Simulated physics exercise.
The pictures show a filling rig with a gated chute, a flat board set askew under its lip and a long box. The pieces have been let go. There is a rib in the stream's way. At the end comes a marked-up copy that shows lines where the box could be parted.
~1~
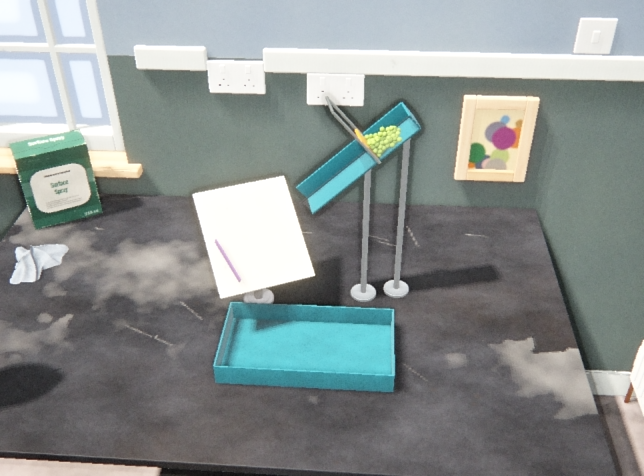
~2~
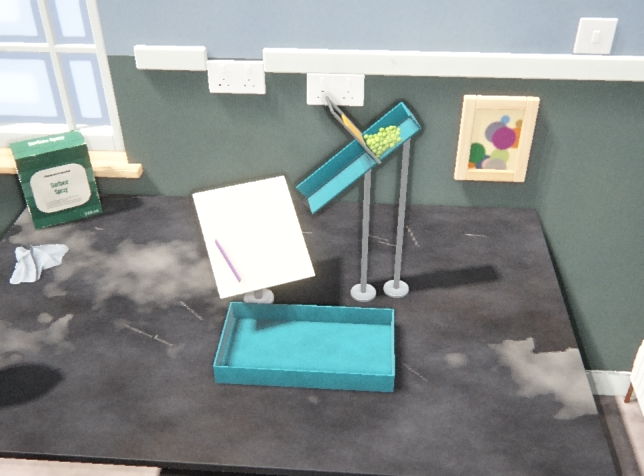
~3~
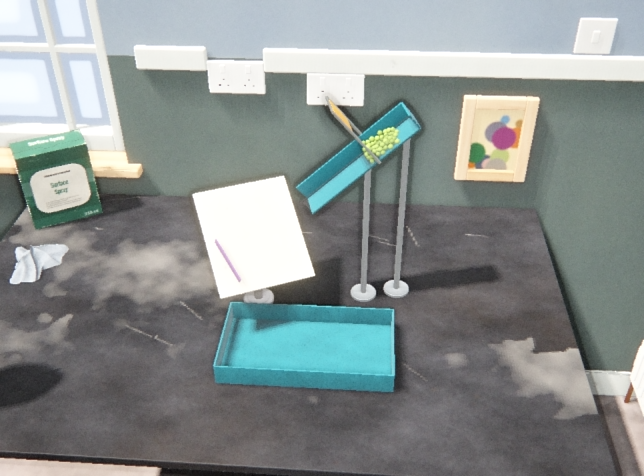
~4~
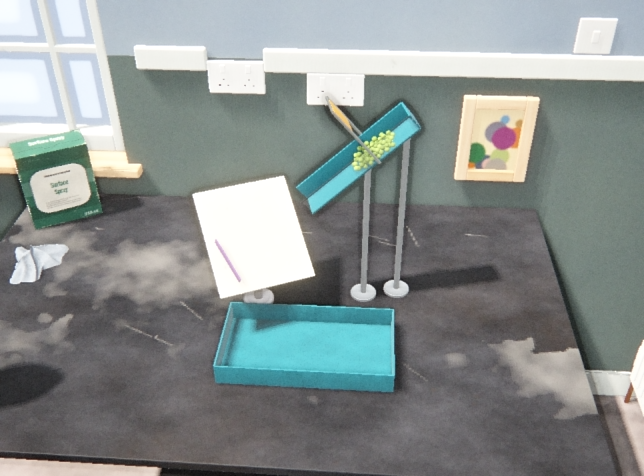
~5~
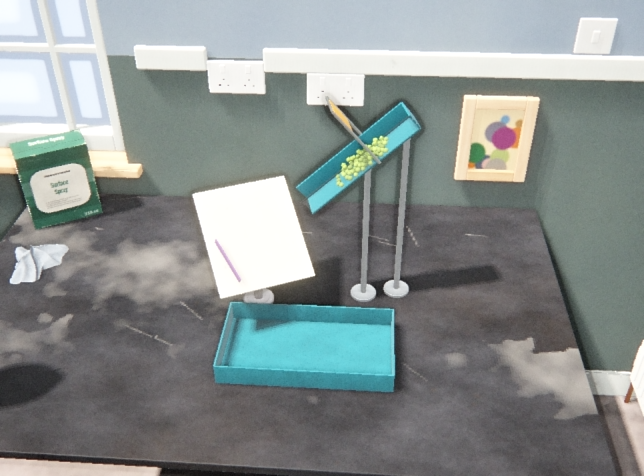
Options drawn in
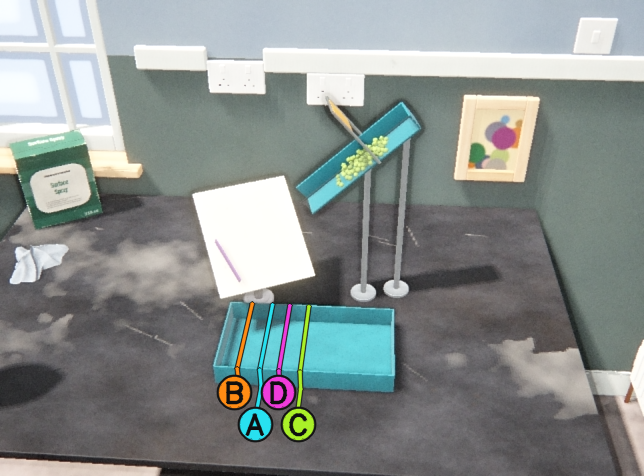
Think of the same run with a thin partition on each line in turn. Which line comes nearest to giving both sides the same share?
A is best.
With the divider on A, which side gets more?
Left.
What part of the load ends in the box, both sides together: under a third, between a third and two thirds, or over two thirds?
It is over two thirds.
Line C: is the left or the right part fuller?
The left side.
On the marked copy, line A crosses the front rim at (259, 369); line B crosses the front rim at (237, 367); line C crosses the front rim at (300, 371); line D crosses the front rim at (279, 369).
Choosing A, of what is caught, roughly two thirds on the left of the divider, roughly a third on the right.
Choosing B, of what is caught, about a tenth on the left of the divider, the larger part on the right.
Choosing C, of what is caught, almost all on the left of the divider, just a few on the right.
Choosing D, of what is caught, the larger part on the left of the divider, about a tenth on the right.
